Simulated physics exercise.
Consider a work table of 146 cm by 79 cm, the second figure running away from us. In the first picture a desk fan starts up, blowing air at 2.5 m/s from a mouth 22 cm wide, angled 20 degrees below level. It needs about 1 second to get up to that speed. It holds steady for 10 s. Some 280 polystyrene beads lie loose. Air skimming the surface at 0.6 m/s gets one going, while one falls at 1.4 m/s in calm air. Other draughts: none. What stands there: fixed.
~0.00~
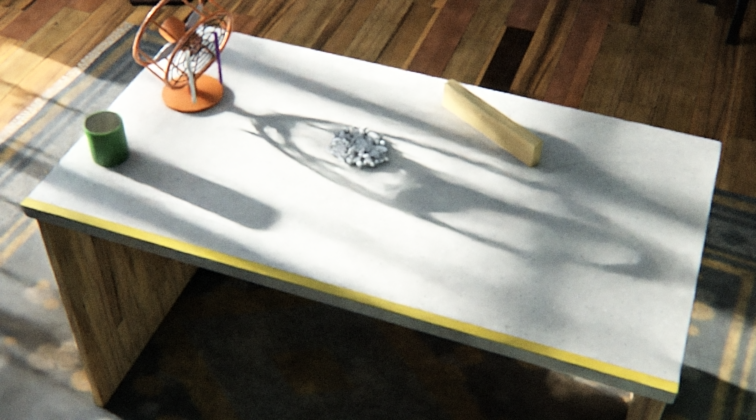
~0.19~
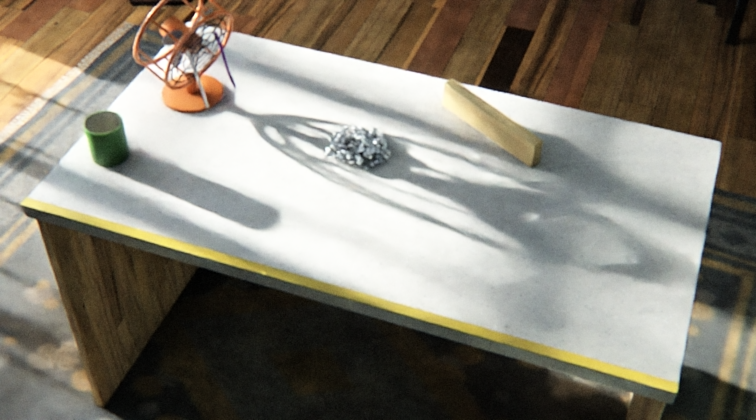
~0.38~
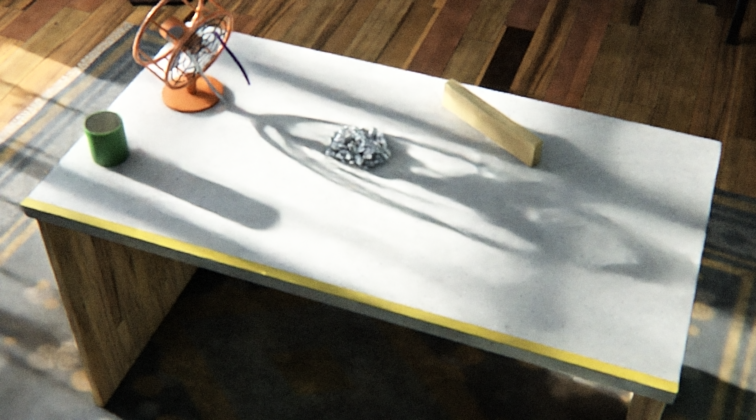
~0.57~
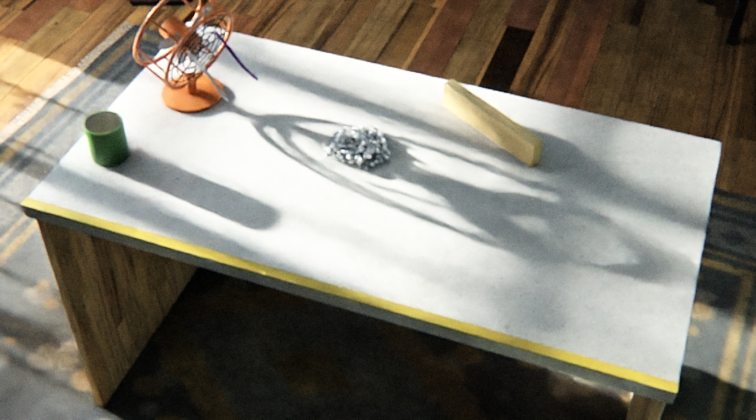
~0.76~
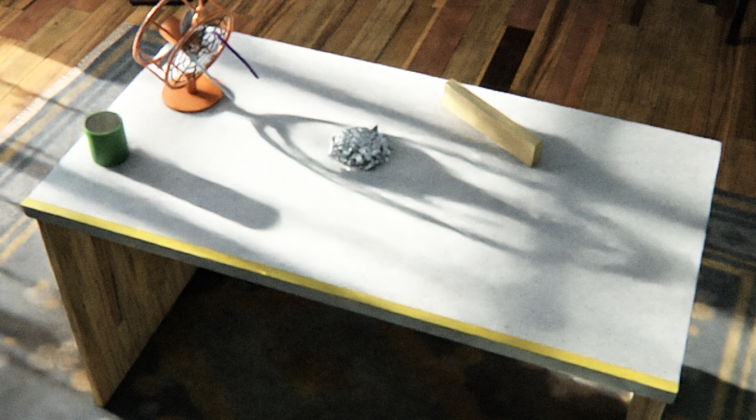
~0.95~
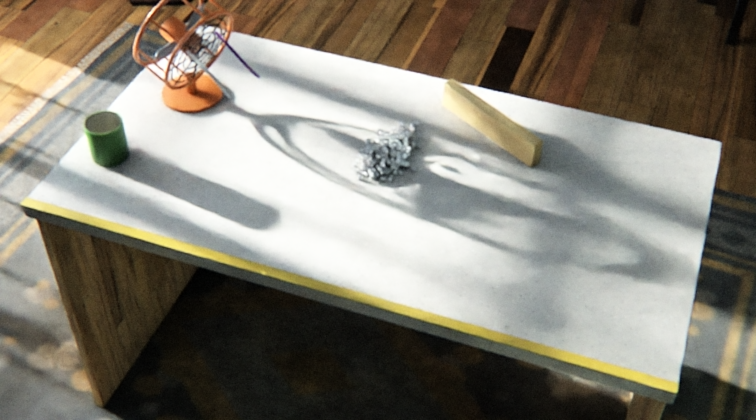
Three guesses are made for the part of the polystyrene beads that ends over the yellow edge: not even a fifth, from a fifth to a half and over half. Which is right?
Share over yellow edge = below one fifth.
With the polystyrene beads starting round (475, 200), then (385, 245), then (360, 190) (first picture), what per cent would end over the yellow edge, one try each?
Results, one try each: 0 %, 100 %, 60 %.
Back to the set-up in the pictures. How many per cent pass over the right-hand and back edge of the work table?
About 80 per cent right-hand, about 0 per cent back.
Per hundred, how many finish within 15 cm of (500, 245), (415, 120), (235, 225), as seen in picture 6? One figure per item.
I would say some 0 %, 0 % and 0 % respectively.
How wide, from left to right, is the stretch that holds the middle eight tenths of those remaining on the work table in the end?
Looks like some 20 cm to me.
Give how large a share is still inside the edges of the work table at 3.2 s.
About 30 %.
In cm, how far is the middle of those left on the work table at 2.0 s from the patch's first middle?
About 70 cm.
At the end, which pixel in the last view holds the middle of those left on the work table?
Their middle sits at about (670, 168) in the last picture.
After 2.0 s the count stands so, 0 % are over the yellow edge; the middle of those still in play is near (645, 163).
After 3.2 s the count stands so, 0 % are over the yellow edge; the middle of those still in play is near (648, 164).
After 5.5 s the count stands so, 0 % are over the yellow edge; the middle of those still in play is near (663, 169).
After 10.0 s, at the end, 0 % are over the yellow edge; the middle of those still in play is near (670, 168).
